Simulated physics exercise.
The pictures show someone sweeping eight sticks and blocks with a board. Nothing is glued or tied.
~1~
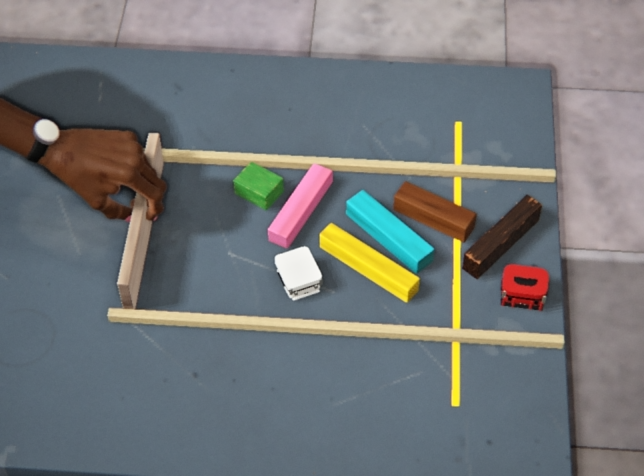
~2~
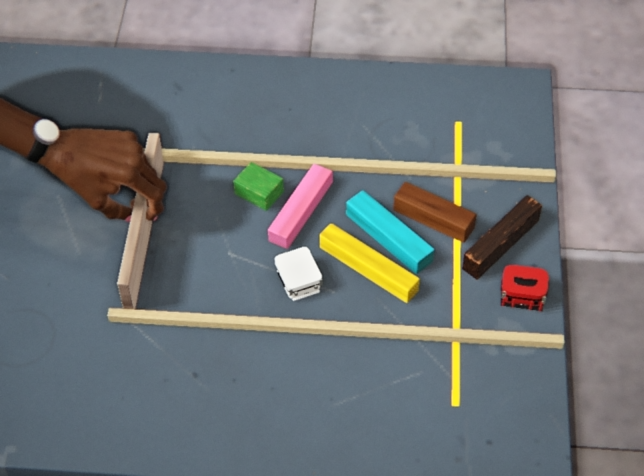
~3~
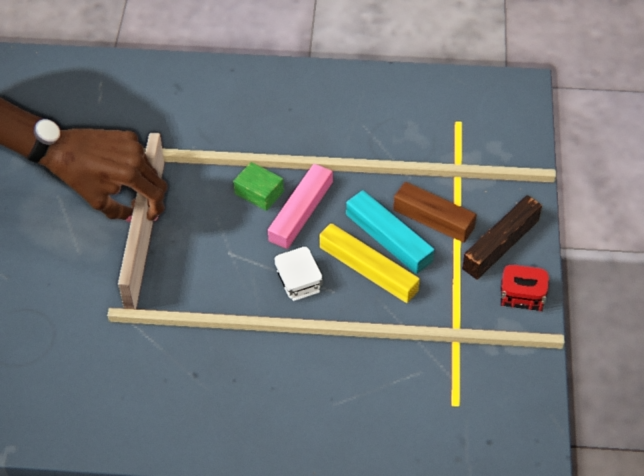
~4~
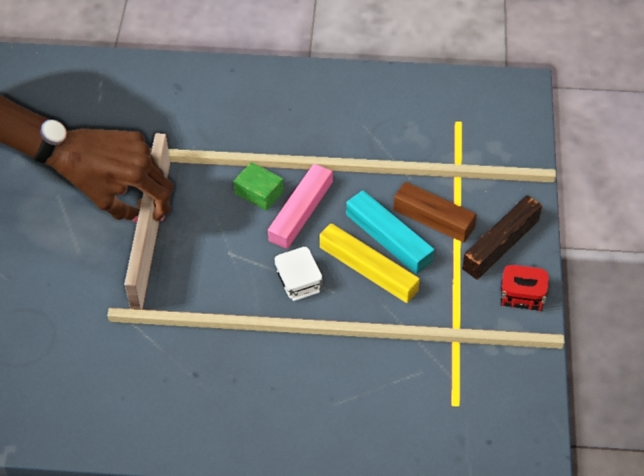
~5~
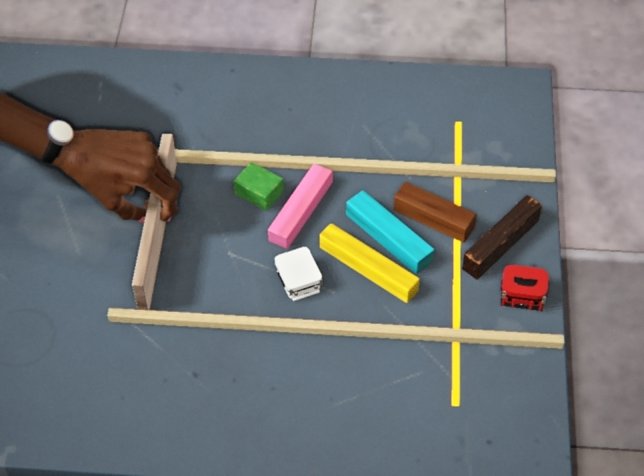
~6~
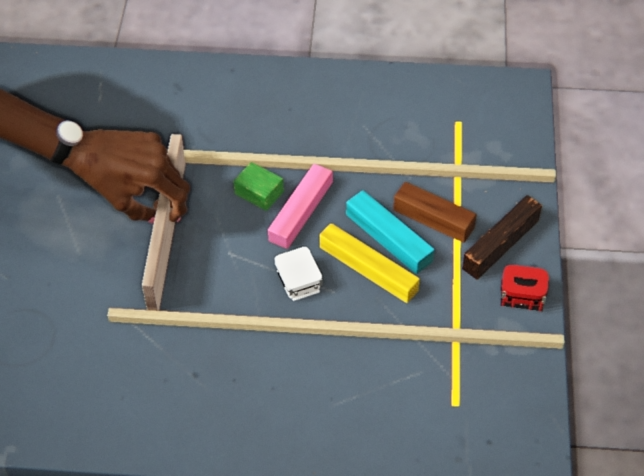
On a dark tabletop between two wooden rails, a hand held a board upright left of some scattered colourful blocks, then slid it slightly to the right, while the blocks stayed still, untouched.
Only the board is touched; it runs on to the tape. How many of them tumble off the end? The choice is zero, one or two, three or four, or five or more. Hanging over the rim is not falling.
In the end the number that fall off is one or two.
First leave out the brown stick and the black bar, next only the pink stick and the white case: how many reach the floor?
First 0, then 0.
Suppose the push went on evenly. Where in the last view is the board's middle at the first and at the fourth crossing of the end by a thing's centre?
Near (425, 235) and (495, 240).
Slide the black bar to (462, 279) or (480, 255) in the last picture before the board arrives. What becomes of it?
Place by place, it does not fall; holds on.
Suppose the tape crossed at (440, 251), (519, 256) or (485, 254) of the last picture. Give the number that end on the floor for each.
In that order 2, 5 and 3.
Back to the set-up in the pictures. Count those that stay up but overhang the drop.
Overhanging: 1.
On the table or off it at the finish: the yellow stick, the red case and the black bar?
The yellow stick remains up; the red case drops off; the black bar tumbles off.
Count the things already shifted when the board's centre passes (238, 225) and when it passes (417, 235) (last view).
The counts are 1 and 8.
Soon after, none off yet; red case at rest near (524, 288); black bar at rest near (502, 237); brown stick at rest near (434, 212).
At rest, the number that fall off is one or two; fallen, black bar and red case.
